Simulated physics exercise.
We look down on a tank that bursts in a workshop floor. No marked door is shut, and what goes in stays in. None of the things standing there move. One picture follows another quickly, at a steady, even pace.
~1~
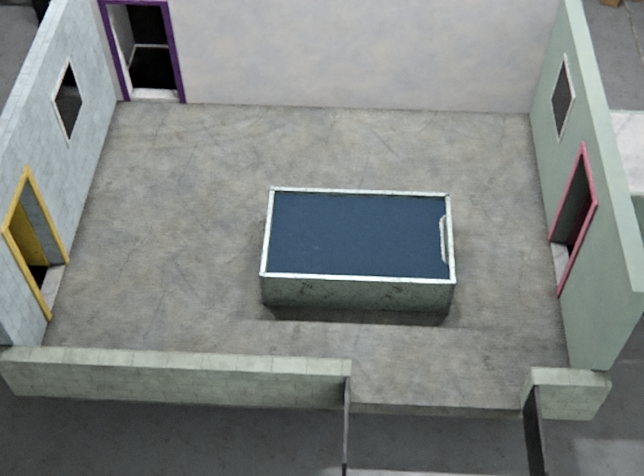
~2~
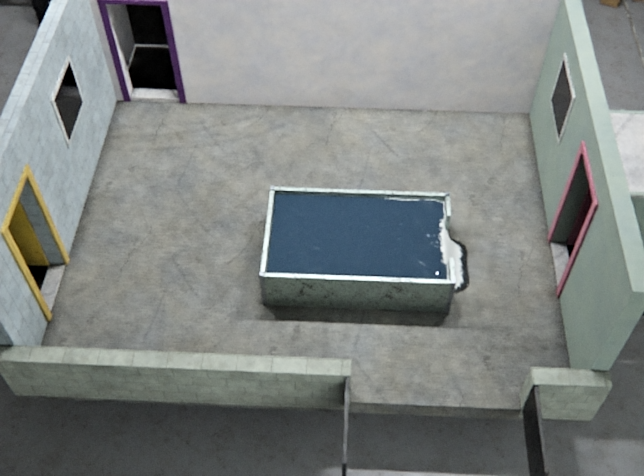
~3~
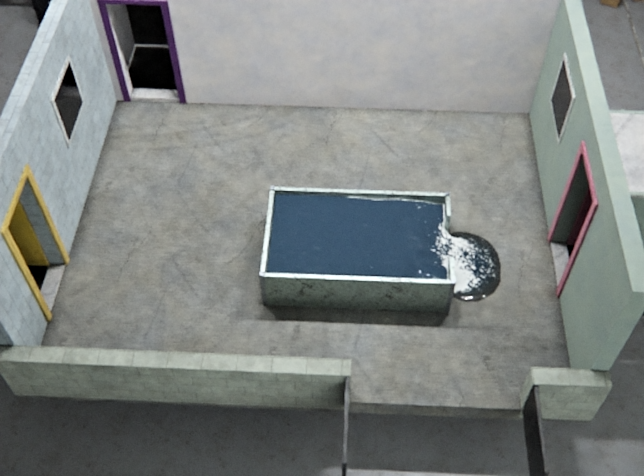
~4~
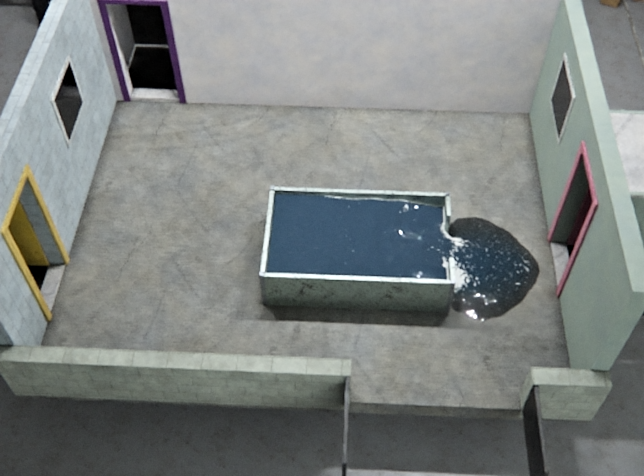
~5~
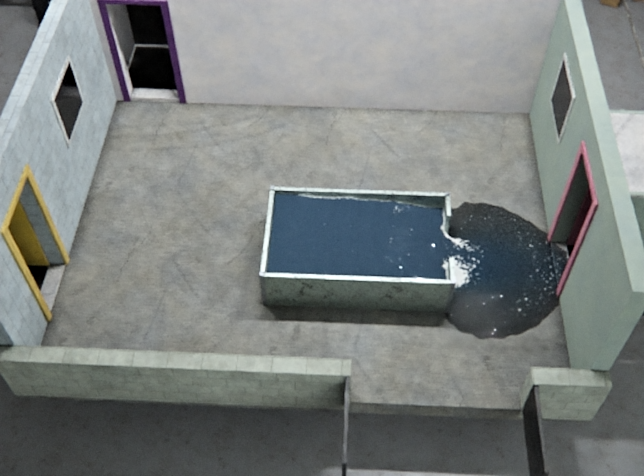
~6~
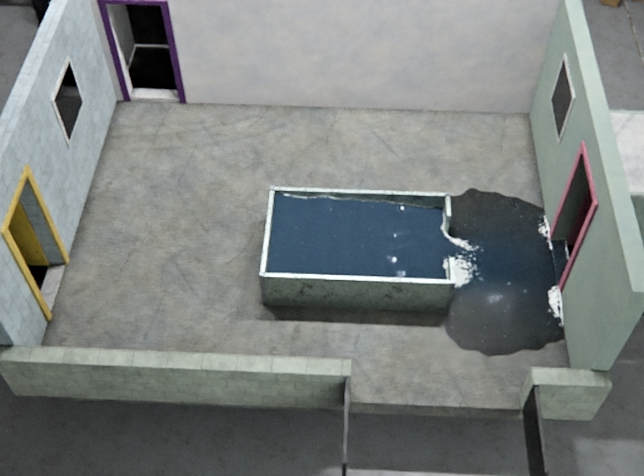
At the start, a rectangular tank of dark blue water sits still on a grey workshop floor between low walls. Water then bursts out through a gap in its right side, foaming white, and spreads across the floor in a widening dark pool that reaches the right wall by the pink-framed doorway.
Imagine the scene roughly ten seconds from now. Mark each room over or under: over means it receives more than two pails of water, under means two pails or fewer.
Purple door - under; yellow door - under; pink door - over.
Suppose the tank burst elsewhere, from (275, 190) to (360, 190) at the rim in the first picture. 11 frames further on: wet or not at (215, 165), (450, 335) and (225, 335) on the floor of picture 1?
First soaked through, second kept bare, third kept bare.
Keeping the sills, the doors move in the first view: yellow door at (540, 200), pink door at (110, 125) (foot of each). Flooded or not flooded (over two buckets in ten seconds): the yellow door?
In this case the yellow door overshoots the mark.
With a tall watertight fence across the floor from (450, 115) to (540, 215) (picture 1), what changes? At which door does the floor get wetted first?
I'd go with the pink one.
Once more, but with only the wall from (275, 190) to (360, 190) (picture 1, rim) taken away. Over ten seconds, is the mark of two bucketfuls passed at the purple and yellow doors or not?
Purple door: Exceeds it; yellow door: Remains below.
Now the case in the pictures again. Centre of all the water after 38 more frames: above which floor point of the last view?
The centre of mass sits at about (391, 249).
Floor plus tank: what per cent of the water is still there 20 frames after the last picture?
Roughly 80 out of every hundred parts.
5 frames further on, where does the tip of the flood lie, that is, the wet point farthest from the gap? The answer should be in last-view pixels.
By then the tip should be at about (532, 147).
A moment on, water covers 15 % of the floor; the purple door not reached, the yellow door not reached, the pink door far over two buckets in.
Next, water covers 20 % of the floor; the purple door not reached, the yellow door not reached, the pink door far over two buckets in.
Then, water covers 35 % of the floor; the purple door not reached, the yellow door not reached, the pink door far over two buckets in.
Later, water covers 65 % of the floor; the purple door not reached, the yellow door not reached, the pink door far over two buckets in.
In the end, water covers 95 % of the floor; the purple door wet at the sill, nothing in, the yellow door under two buckets in, the pink door far over two buckets in.
